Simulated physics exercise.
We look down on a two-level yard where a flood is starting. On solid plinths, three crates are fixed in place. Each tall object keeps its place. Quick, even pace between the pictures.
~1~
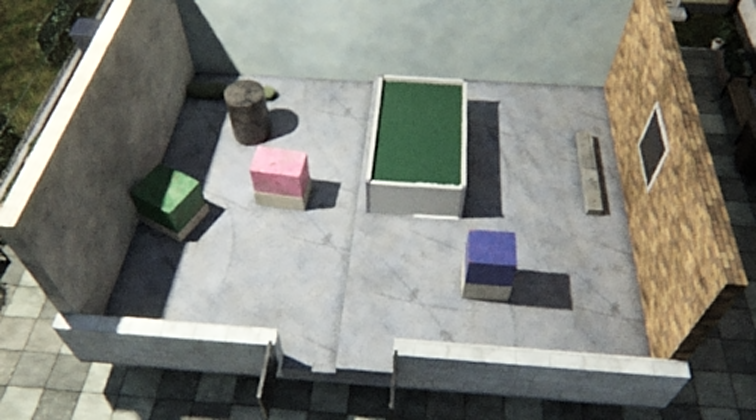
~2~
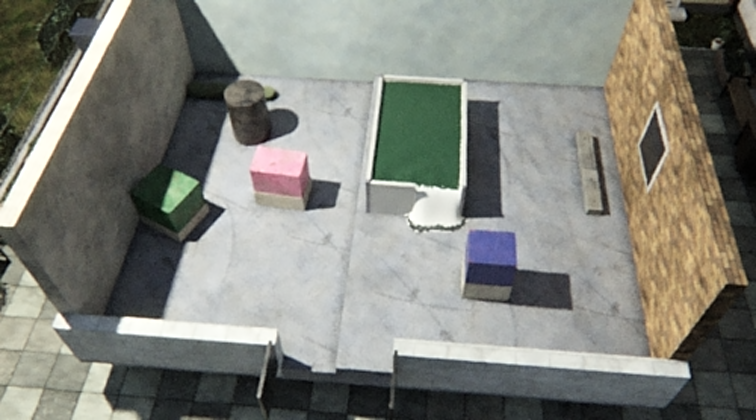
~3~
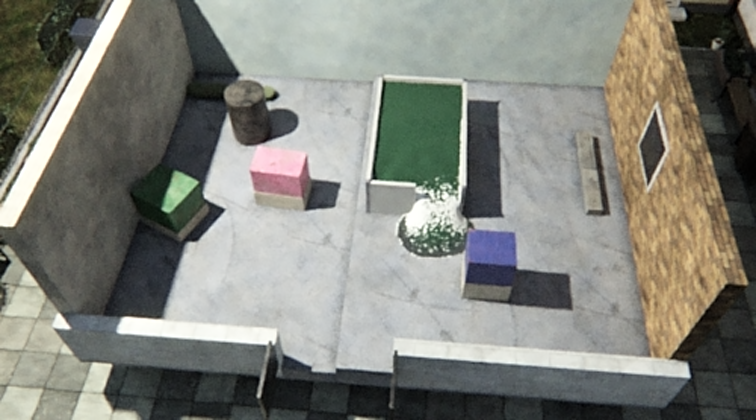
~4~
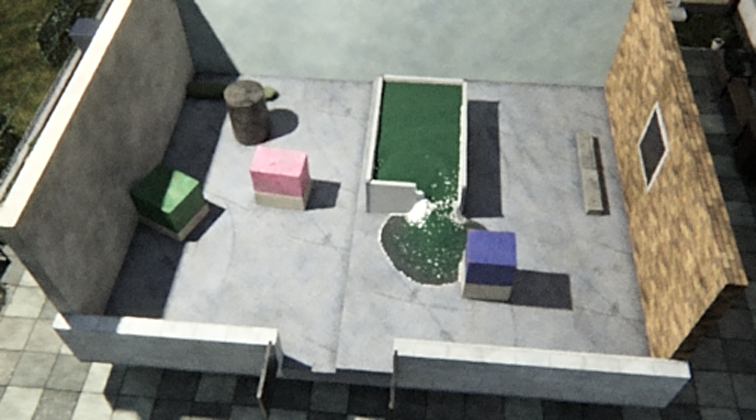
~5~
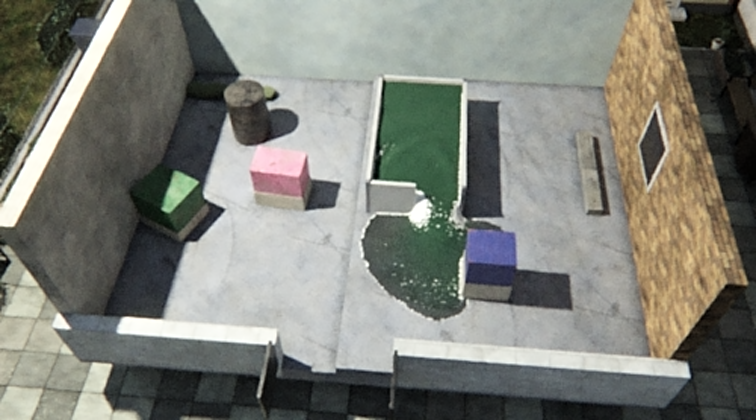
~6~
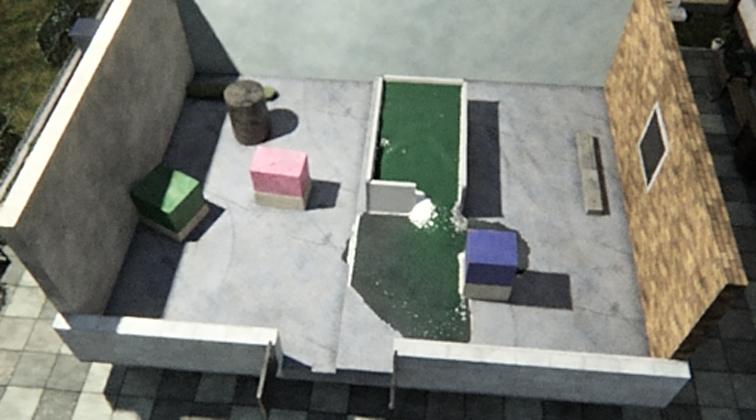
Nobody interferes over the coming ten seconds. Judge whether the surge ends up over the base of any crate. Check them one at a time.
In order: Blue crate: Untouched; pink crate: Untouched; green crate: Untouched.
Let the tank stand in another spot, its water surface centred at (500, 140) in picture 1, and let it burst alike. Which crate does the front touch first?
The crate marked blue.
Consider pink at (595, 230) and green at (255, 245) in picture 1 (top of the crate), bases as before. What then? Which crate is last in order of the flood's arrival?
Answer: The green-painted one.
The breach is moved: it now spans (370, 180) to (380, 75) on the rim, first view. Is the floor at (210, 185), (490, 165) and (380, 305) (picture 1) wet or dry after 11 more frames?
Taken in turn, that's reached, not reached, and finally not reached.
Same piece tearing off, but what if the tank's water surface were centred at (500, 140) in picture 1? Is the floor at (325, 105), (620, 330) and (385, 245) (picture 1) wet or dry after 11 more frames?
As listed: Free of water, wet, under water.
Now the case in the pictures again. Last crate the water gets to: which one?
Should be the crate marked pink.
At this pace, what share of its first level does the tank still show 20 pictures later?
Some 50 per cent.
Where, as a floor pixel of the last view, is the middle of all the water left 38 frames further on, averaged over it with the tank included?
Roughly (440, 218).
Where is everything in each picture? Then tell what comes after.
The first frame shows still water in the water tank at (419, 131).
In the second frame, the front is at (412, 223), out from the gap at (437, 206).
In the third frame, water pours out at (437, 206) and has run to (421, 253).
In the fourth frame, the front is at (420, 279), out from the gap at (437, 207).
In the fifth frame, water pours out at (437, 206) and has run to (442, 315).
In the sixth frame, the front is at a hidden place, out from the gap at (437, 206).
A moment on, water covers 15 % of the floor; the blue crate water round its plinth, the pink crate not reached, the green crate not reached.
Next, water covers 25 % of the floor; the blue crate water round its plinth, the pink crate not reached, the green crate not reached.
Then, water covers 35 % of the floor; the blue crate water round its plinth, the pink crate not reached, the green crate not reached.
Later, water covers 50 % of the floor; the blue crate water round its plinth, the pink crate not reached, the green crate water round its plinth.
In the end, water covers 70 % of the floor; the blue crate stayed above the water, the pink crate stayed above the water, the green crate stayed above the water.
